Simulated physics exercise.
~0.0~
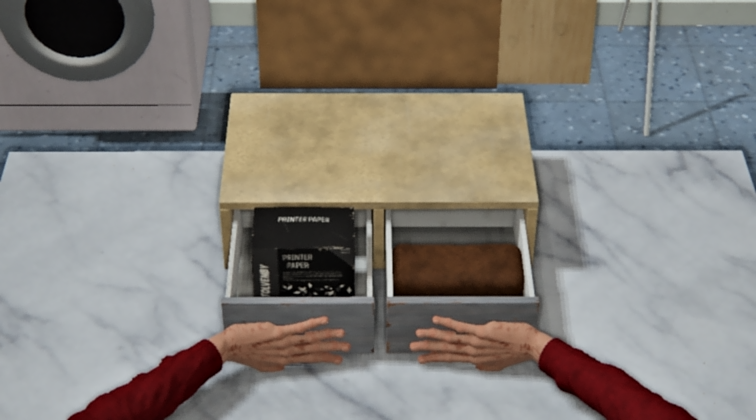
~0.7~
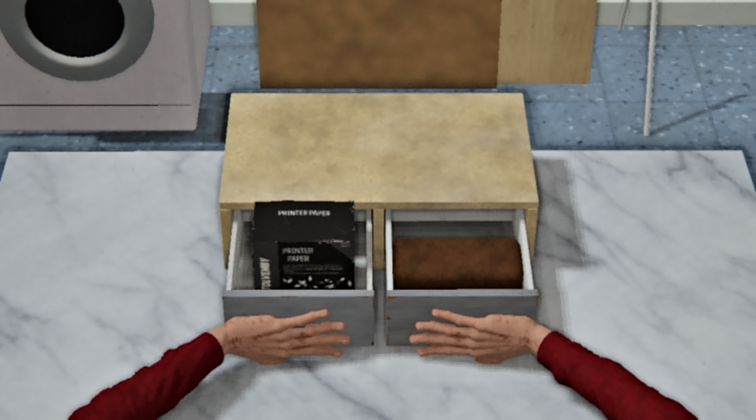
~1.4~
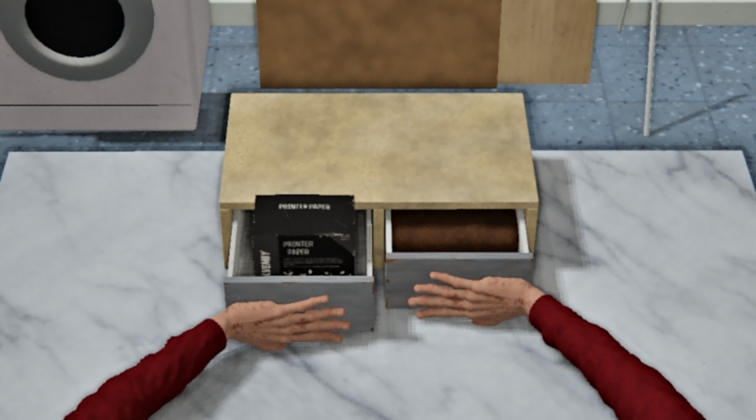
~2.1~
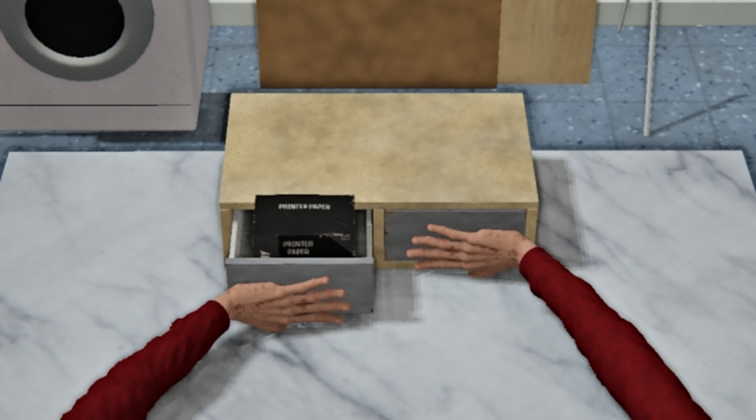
Two red-sleeved arms pushed at the open drawers of a small wooden chest on a marble surface, and the right one slid fully shut with its brown loaf inside, while the left, holding black printer paper packages, moved in partway and stayed ajar.
